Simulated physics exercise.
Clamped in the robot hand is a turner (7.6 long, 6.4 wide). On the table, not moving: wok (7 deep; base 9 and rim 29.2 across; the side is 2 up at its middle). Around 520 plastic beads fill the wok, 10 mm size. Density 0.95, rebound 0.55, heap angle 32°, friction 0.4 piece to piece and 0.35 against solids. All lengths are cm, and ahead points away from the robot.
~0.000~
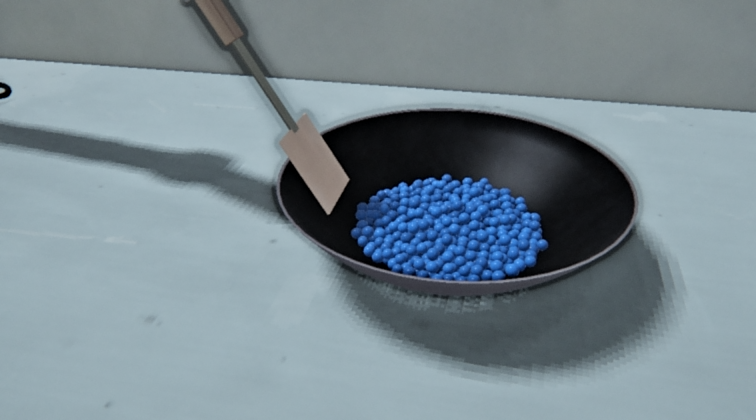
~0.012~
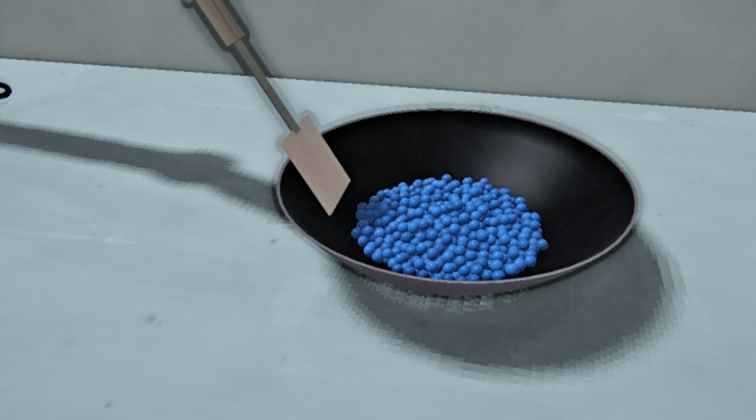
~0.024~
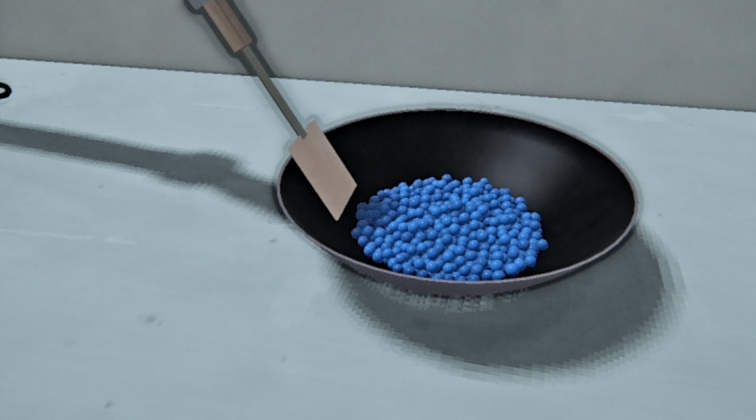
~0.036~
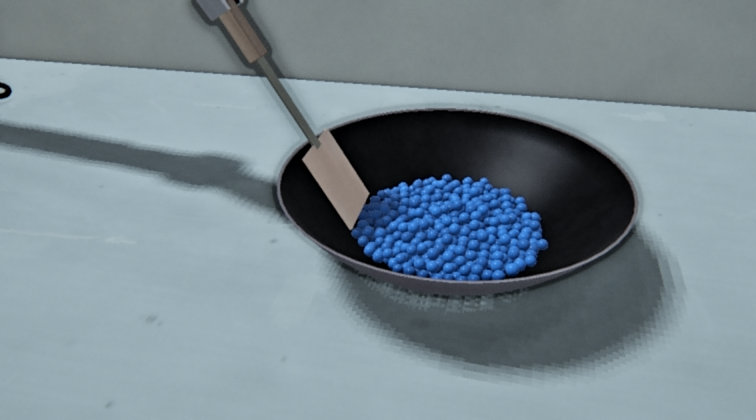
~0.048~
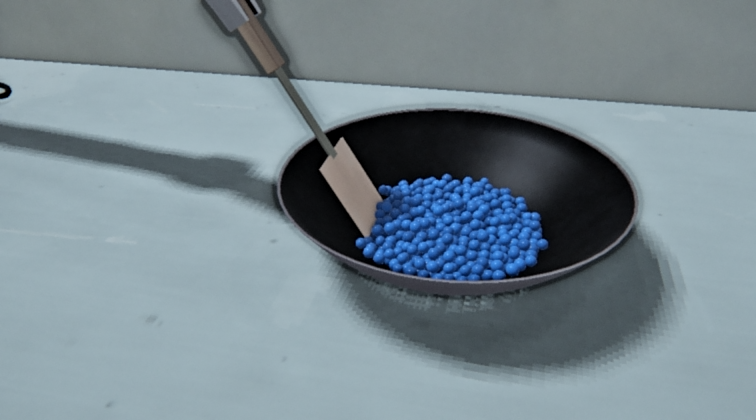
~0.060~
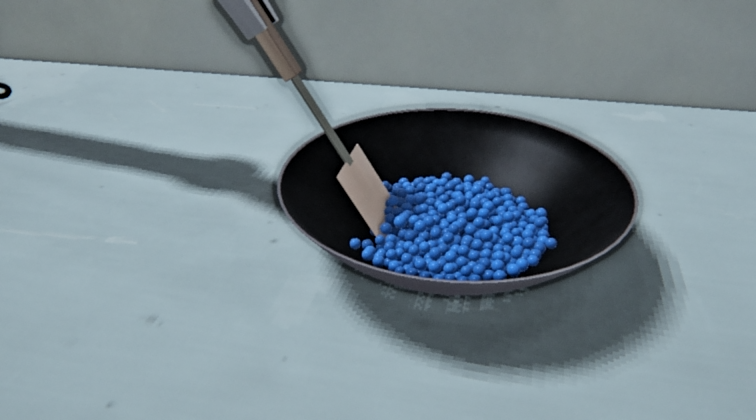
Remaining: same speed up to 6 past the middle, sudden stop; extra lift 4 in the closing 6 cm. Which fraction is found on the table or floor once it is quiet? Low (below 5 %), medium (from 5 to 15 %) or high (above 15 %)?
On the table or floor the share is medium, from 5 to 15 %.
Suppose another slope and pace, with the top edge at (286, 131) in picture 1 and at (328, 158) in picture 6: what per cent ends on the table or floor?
Some 5 per cent.
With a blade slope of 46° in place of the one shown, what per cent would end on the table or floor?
Then about 10 per cent.
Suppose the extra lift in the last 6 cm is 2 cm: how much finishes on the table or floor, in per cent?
About 10 per cent.
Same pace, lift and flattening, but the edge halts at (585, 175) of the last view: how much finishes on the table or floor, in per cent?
About 30 per cent.
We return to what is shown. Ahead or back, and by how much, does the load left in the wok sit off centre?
Some 3.5 cm ahead.
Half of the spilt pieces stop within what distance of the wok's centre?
Some 62 cm.
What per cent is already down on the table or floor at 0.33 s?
Roughly 2 per cent.
After 0.09 s, sloping 59°, highest piece 6 above the table; 523 in the wok.
After 0.12 s, sloping 59°, highest piece 7 above the table; 523 in the wok.
After 0.33 s, sloping 59°, highest piece 14 above the table; 468 in the wok, 11 on the table or floor, 44 on the blade or in flight.
After 1.38 s, sloping 59°, highest piece 5 above the table; 468 in the wok, 55 on the table or floor.
In the end, 468 in the wok, 55 on the table or floor. That is 11 % on the table or floor.
